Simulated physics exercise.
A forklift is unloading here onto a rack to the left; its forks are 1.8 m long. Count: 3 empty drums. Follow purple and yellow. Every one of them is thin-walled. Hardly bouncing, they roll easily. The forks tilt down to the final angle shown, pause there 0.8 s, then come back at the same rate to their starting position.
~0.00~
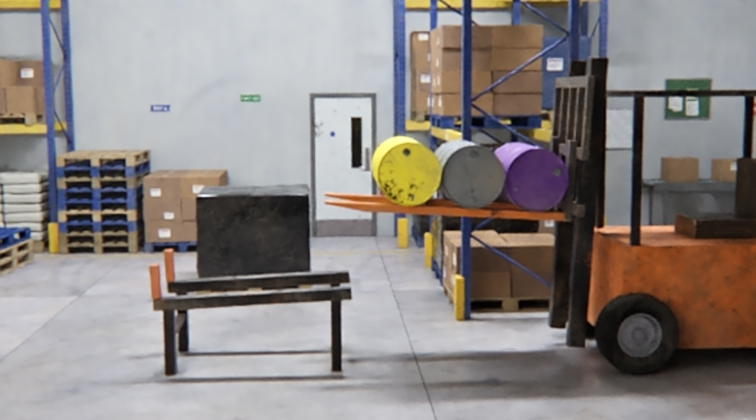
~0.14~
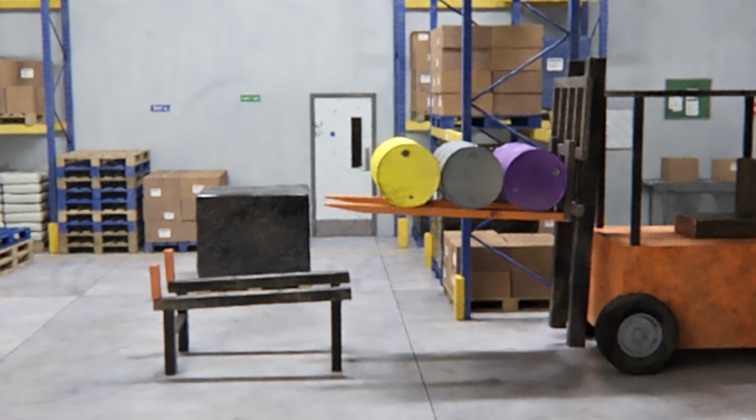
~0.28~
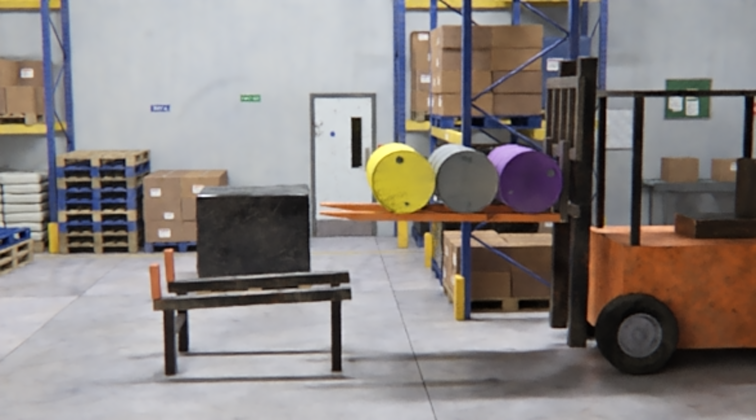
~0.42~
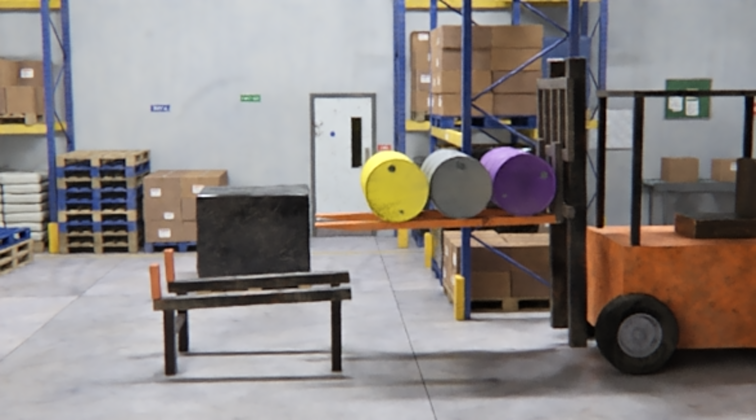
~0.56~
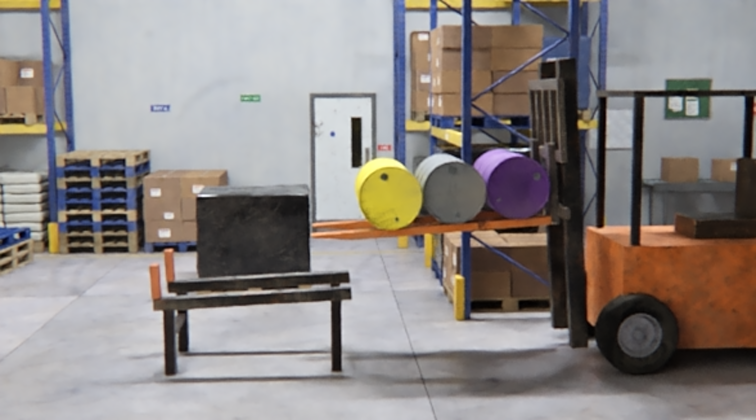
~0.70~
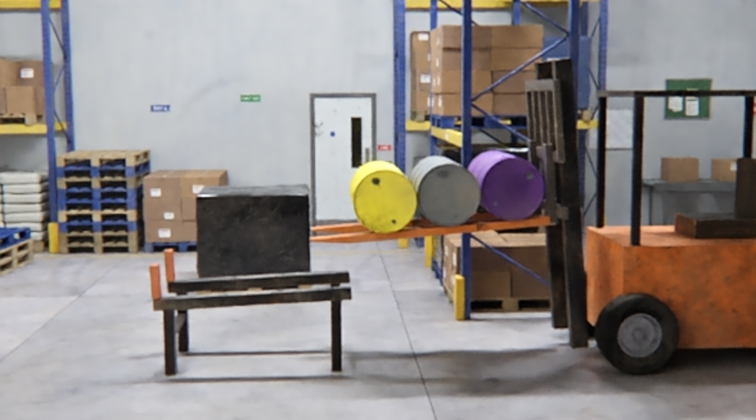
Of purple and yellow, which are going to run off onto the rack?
Purple: Is retained; yellow: Drops off.
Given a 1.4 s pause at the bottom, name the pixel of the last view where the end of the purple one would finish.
I'd put it somewhere around (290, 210).
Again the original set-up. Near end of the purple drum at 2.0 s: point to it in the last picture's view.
Around pixel (435, 177).
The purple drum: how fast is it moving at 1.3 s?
0.5 m/s or so.
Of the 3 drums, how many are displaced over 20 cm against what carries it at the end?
Total tallied: 2.
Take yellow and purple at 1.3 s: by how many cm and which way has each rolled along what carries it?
Yellow has shifted 25 left and purple 25 left.
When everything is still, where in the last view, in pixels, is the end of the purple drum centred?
It ends up close to (537, 180).
Then, 1.3 s in, purple is on the forks, 130 cm from the tips, rolling left; yellow is on the forks, 35 cm from the tips, rolling left; 0 off the forks so far.
Then, 2.0 s in, purple is on the forks, 85 cm from the tips, rolling left; yellow is on the rack, 115 cm from the rack's far end, rolling left; 1 off the forks so far.
In the end (7.0 s), purple is on the forks, 160 cm from the tips; yellow is on the rack, 30 cm from the rack's far end; 2 off the forks so far.
